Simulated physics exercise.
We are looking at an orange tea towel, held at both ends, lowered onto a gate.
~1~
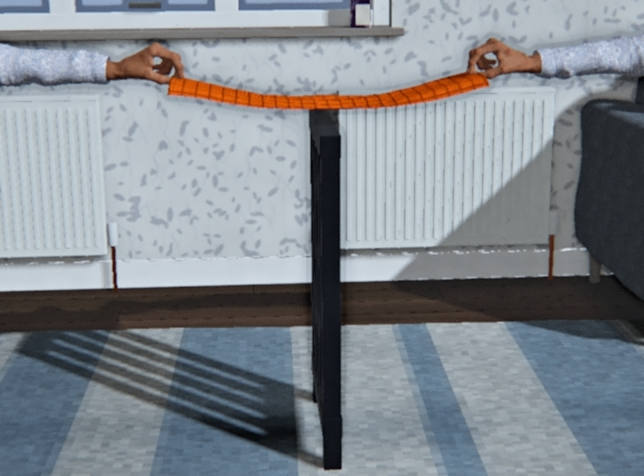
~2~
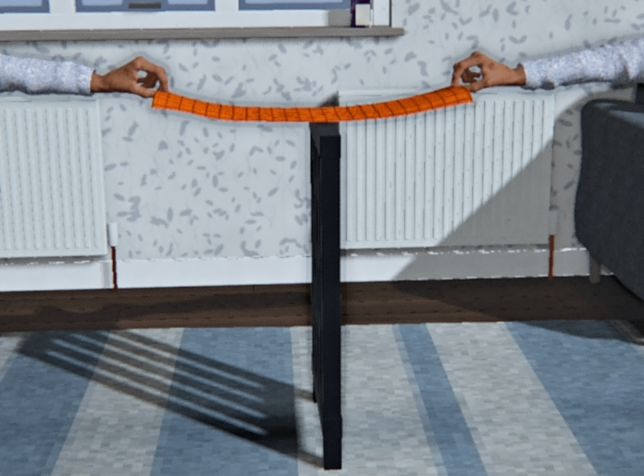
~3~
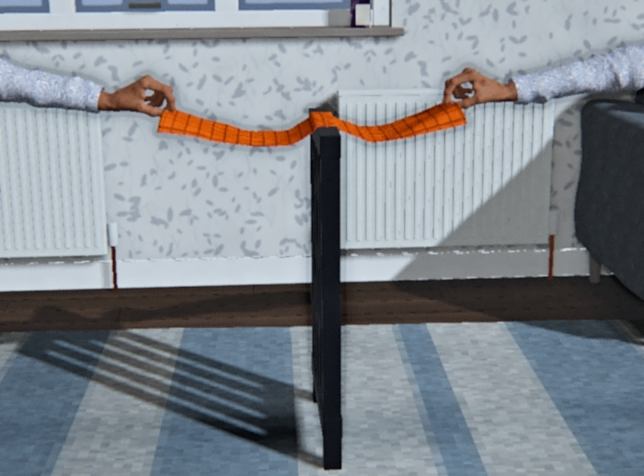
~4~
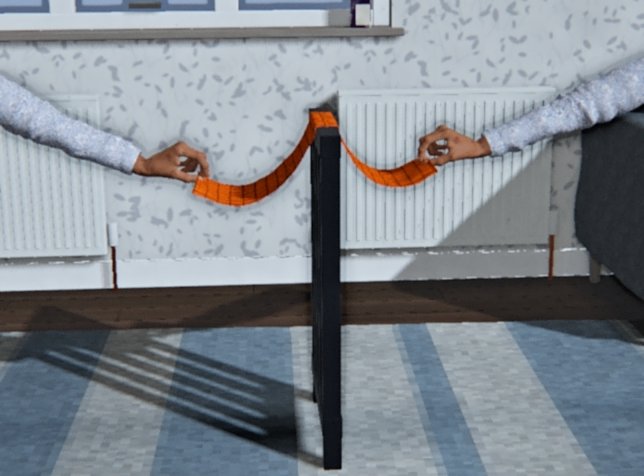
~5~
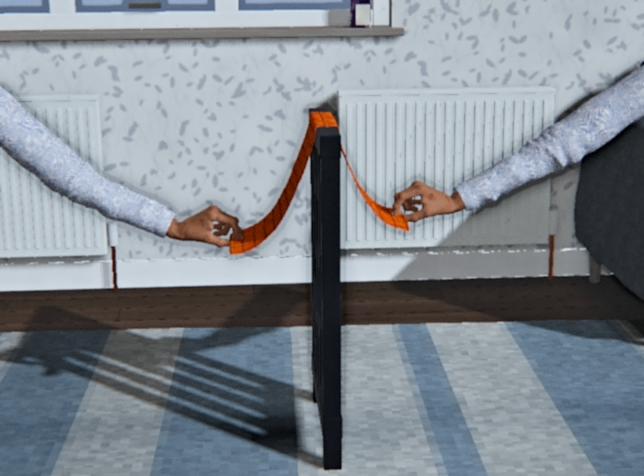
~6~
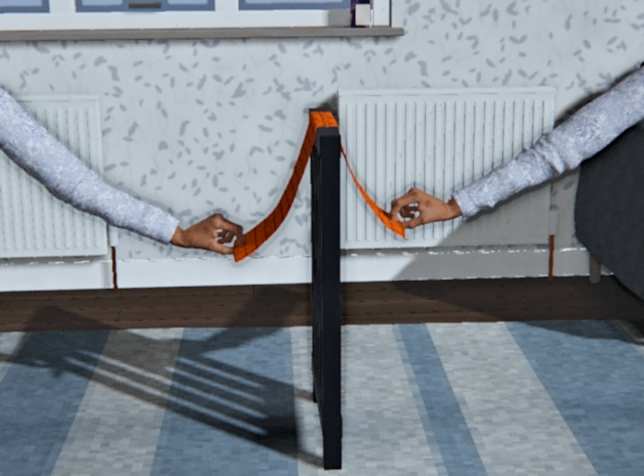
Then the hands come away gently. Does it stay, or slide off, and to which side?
Outcome: The orange tea towel hangs there.
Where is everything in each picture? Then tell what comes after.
The first picture shows left end (173, 95); right end (484, 88); top of the gate (331, 140).
The second picture shows left end (157, 108); right end (468, 103).
The third picture shows left end (162, 132); right end (462, 125); top of the gate (331, 140).
The fourth picture shows left end (197, 195); right end (434, 175).
The fifth picture shows left end (236, 255); right end (404, 230).
The sixth picture shows left end (241, 261); right end (400, 236); both sides about alike.
Then, 0.20 s past the final frame, tea towel hanging on both sides, left end near (265, 268), right end near (371, 243).
Then, 0.30 s past the final frame, tea towel hanging on both sides, left end near (300, 275), right end near (338, 249).
When it is over, tea towel hanging on both sides, left end near (315, 276), right end near (335, 250). The orange tea towel keeps its place.
